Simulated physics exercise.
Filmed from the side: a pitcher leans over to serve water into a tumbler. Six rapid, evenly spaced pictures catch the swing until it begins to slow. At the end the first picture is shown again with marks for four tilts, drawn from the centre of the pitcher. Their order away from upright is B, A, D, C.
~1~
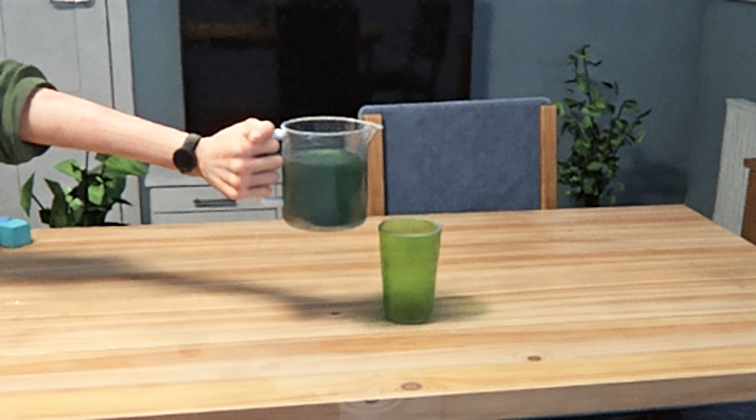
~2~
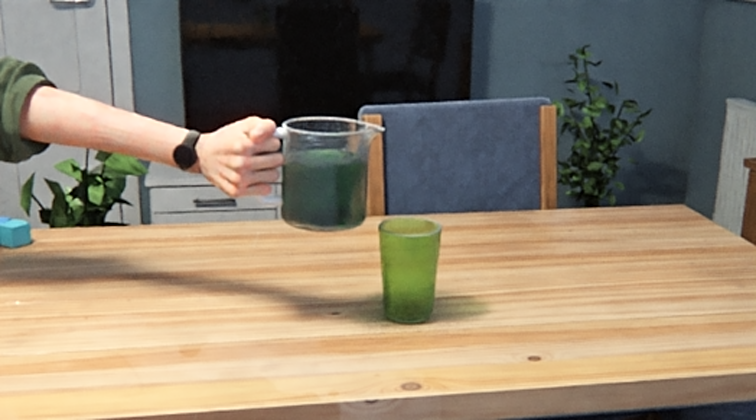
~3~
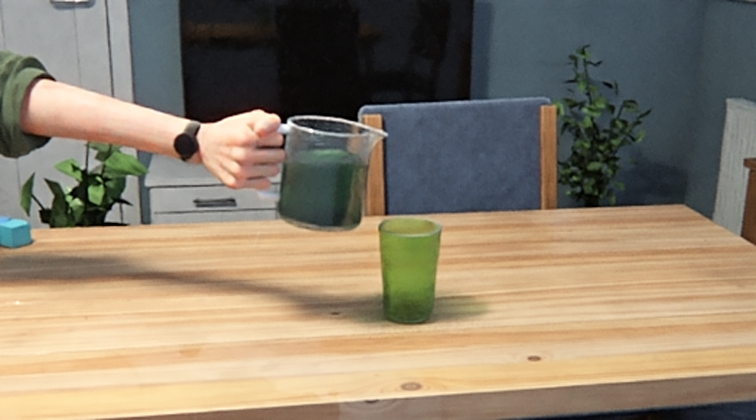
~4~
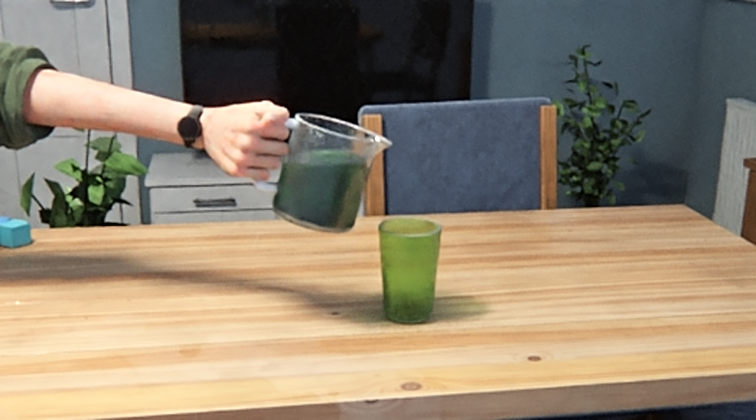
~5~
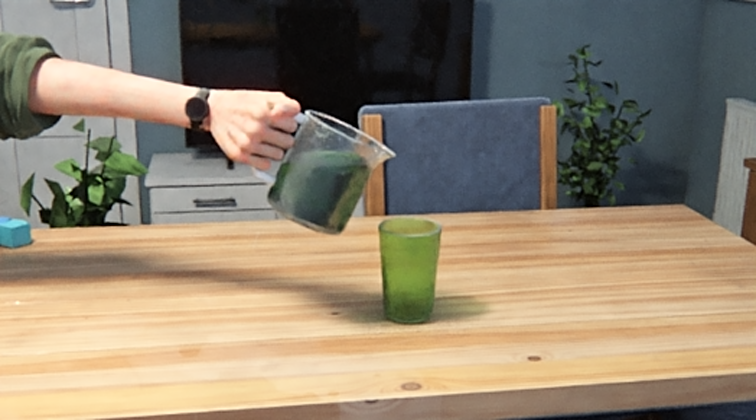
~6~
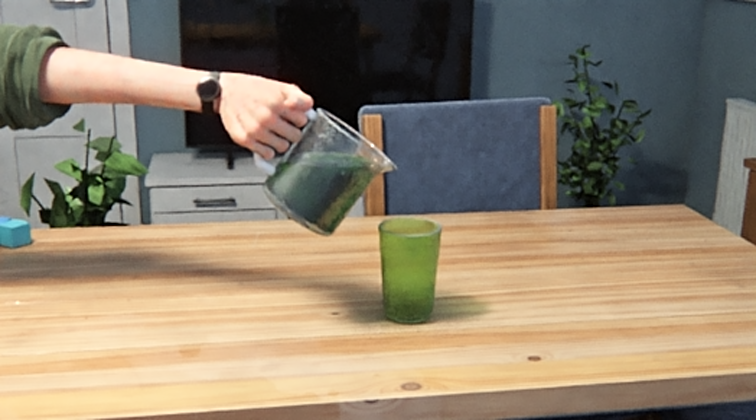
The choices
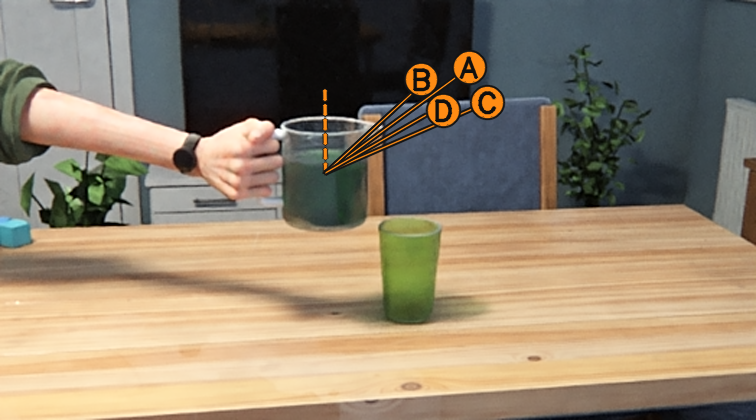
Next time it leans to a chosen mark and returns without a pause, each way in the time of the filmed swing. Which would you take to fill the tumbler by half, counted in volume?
C is best.
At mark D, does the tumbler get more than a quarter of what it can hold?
Yes.
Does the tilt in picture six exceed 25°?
Yes.
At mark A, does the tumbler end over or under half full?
Under half.
In orange, A at (455, 77); B at (411, 93); C at (471, 109); D at (426, 115).
With A, the tumbler ends with about 23 % of what it can hold.
With B, the tumbler ends with about 13 % of what it can hold.
With C, the tumbler ends with about 49 % of what it can hold; 5 % of the water is spilt.
With D, the tumbler ends with about 36 % of what it can hold.
